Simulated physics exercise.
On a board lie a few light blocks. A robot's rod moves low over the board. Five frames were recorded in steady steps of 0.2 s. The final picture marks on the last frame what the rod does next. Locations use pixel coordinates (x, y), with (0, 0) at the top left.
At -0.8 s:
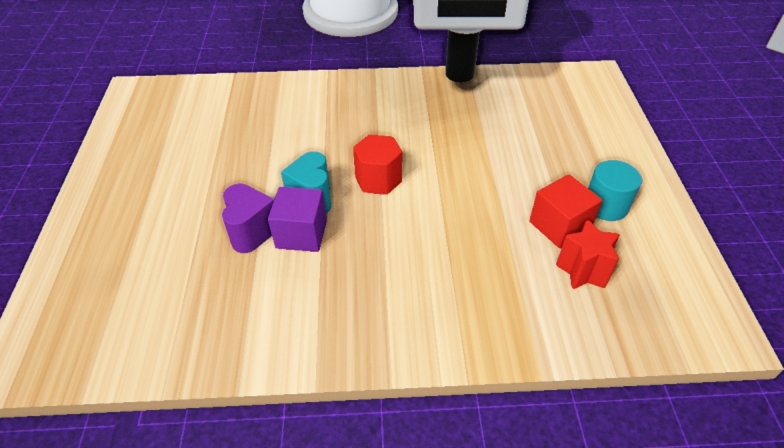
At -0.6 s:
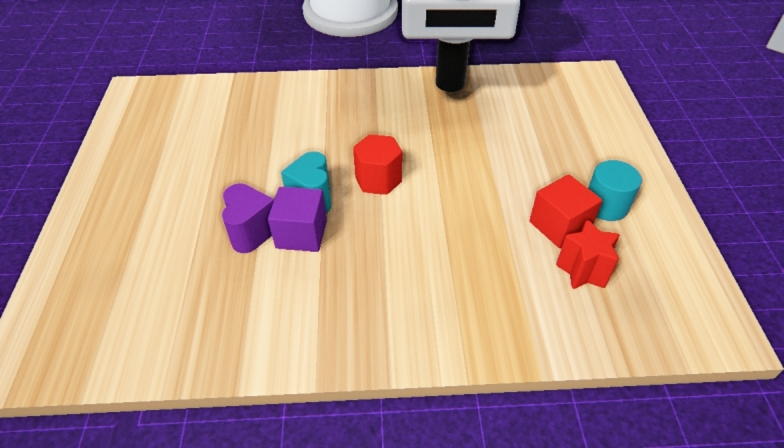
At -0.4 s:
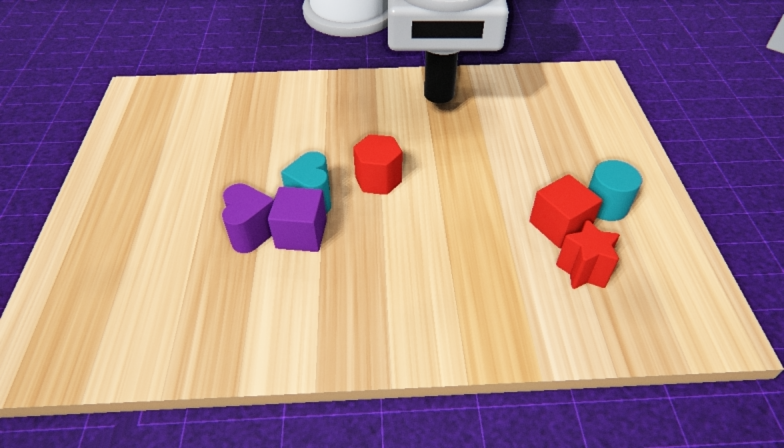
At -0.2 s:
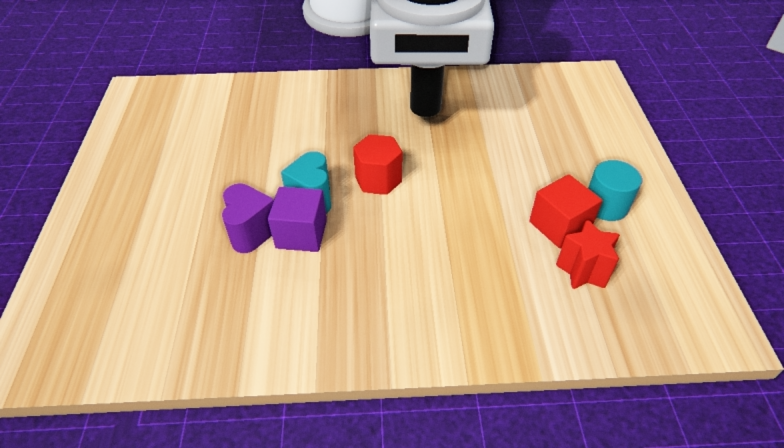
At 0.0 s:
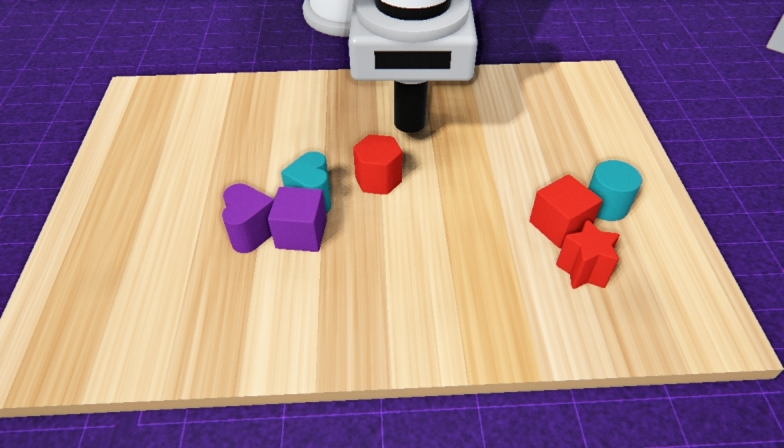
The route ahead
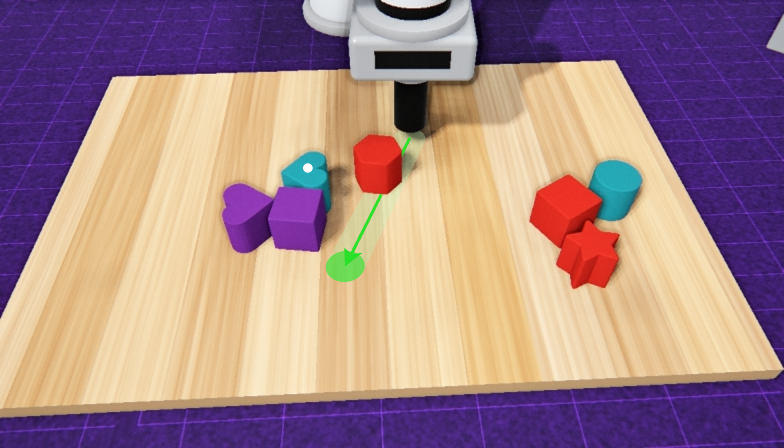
Robot arm's black rod moving slowly down and left over a wooden board, nearing a red six-sided block as all blocks stay still.
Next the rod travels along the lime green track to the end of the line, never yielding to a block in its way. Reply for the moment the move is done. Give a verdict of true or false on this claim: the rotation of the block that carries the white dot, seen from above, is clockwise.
That claim is true.
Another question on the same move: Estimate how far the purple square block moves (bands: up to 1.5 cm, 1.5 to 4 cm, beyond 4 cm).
Once the path ends, it will sit 1.5 to 4 cm from where it is now.
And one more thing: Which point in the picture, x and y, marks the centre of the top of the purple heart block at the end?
I predict (217, 207).
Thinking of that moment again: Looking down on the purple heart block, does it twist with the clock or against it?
Spin direction: Clockwise.
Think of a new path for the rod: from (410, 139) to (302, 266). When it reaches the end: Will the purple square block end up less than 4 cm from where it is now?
That would be a no.
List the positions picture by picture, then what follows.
Rod tip at (460, 74); block tops, purple heart block at (243, 202); purple square block at (296, 203); turquoise heart block at (308, 168); red six-sided block at (378, 148), in the first picture.
Rod at (450, 84); blocks unchanged, in the second picture.
Rod at (439, 95); blocks unchanged, in the third picture.
Rod at (426, 108); blocks unchanged, in the fourth picture.
Rod at (410, 123); purple heart block at (243, 202); purple square block at (296, 203); turquoise heart block at (308, 168); red six-sided block at (378, 148), in the fifth picture.
Path on the board, from (410, 139) directly to (345, 266); the dot is on the turquoise heart block.
The first path, step by step. One third of the way, rod at (391, 160); red six-sided block at (360, 165), turned 20° clockwise.
Two thirds of the way, rod at (369, 202); purple heart block at (225, 205), turned 25° clockwise; purple square block at (277, 213), turned 15° anticlockwise; turquoise heart block at (297, 168), turned 35° clockwise; red six-sided block at (325, 194), turned 80° clockwise.
At the end, rod at (344, 251); purple heart block at (217, 207), turned 45° clockwise; purple square block at (266, 216), turned 30° anticlockwise; turquoise heart block at (296, 168), turned 35° clockwise; red six-sided block at (315, 200), turned 100° clockwise.
